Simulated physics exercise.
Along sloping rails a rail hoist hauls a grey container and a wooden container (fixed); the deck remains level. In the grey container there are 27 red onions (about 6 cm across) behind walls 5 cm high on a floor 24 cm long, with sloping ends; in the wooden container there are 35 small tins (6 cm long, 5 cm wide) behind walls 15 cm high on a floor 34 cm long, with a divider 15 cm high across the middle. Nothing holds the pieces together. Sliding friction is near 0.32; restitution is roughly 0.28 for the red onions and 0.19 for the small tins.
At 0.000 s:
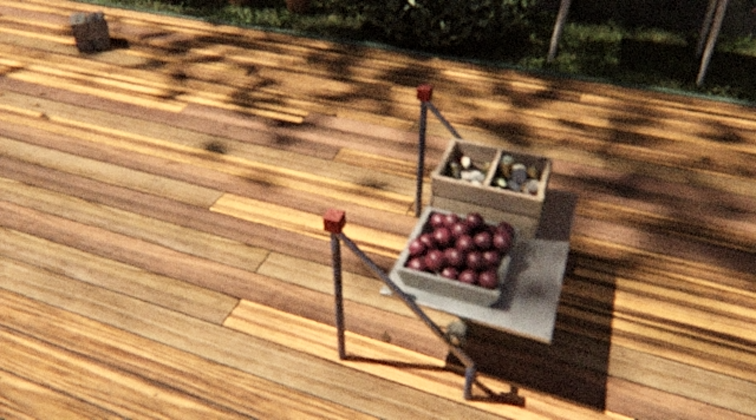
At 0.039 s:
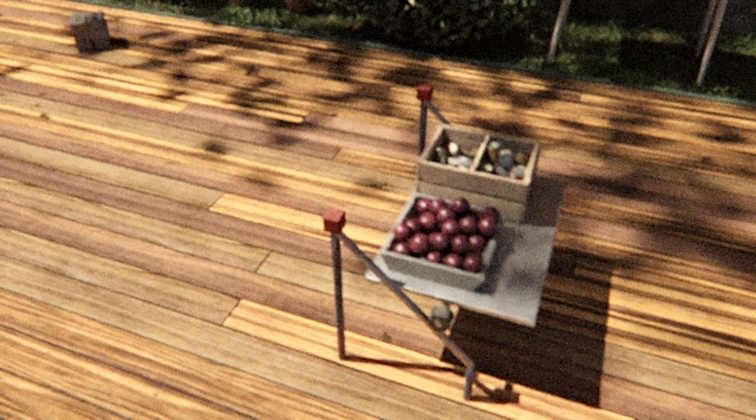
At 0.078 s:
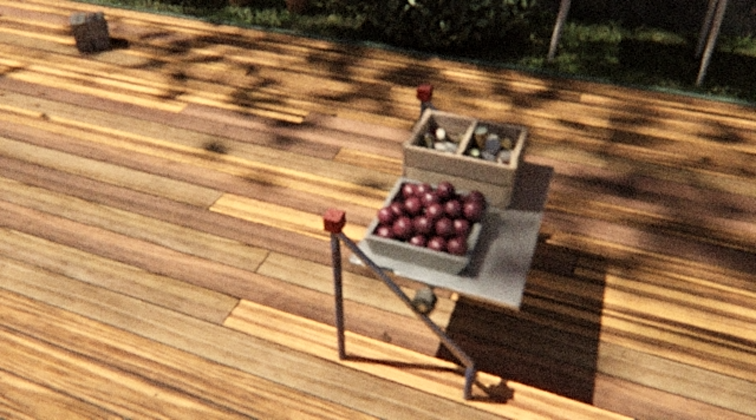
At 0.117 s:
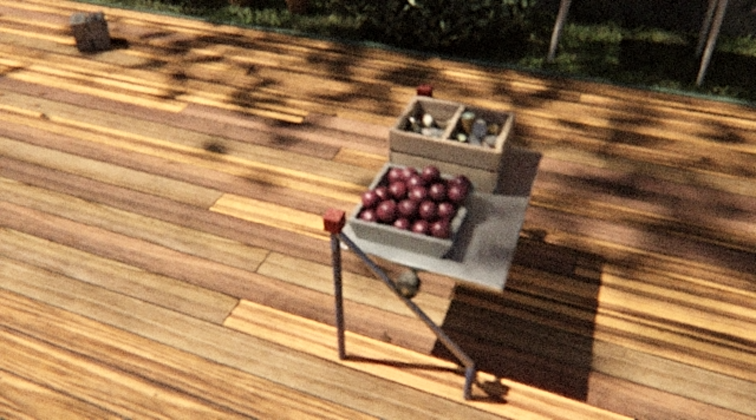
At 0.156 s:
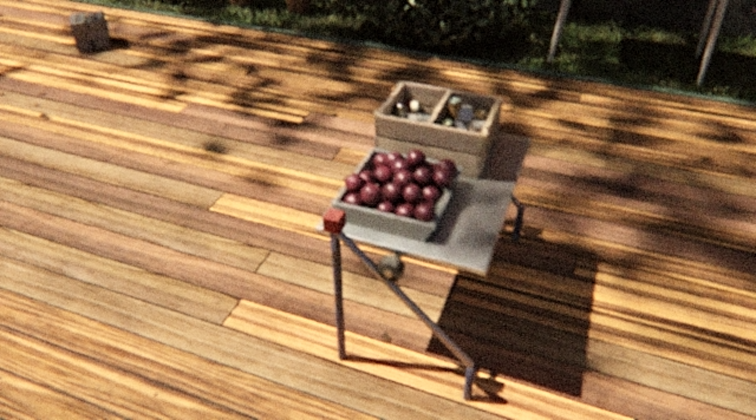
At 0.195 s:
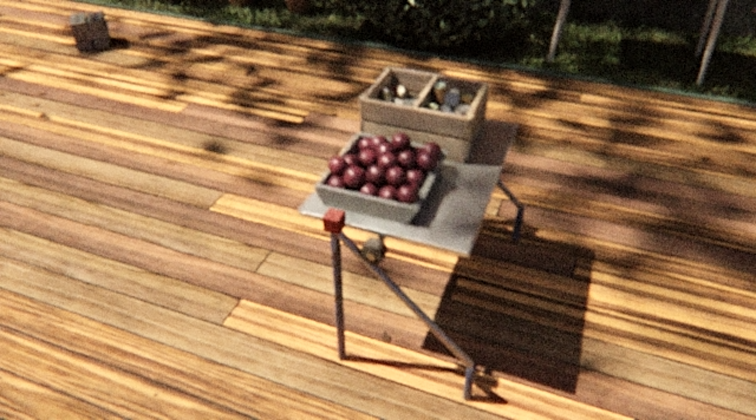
The video shows a grey container of red onions and a divided wooden container of small tins riding on a grey platform, which moves steadily up and to the left along sloping rails above a sunlit plank floor.
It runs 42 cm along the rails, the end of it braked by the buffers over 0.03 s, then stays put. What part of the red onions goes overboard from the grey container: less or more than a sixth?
The grey container loses over a sixth of its red onions.
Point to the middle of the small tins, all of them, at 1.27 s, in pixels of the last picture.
At about (403, 106).
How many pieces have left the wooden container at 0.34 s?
Out by then, roughly: Wooden container 0.
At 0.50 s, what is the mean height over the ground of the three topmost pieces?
About 78 cm.
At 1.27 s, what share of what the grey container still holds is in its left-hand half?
Some 80 per cent.
After 0.22 s, the buffers are touched.
After 0.34 s, 5 of 27 out of the grey container and 0 of 35 out of the wooden container.
After 0.50 s, 15 of 27 out of the grey container and 0 of 35 out of the wooden container.
After 0.72 s, 17 of 27 out of the grey container and 0 of 35 out of the wooden container.
Outcome (at 1.27 s), 17 of 27 out of the grey container and 0 of 35 out of the wooden container. Asked share, 17 of 27, 63 per cent.
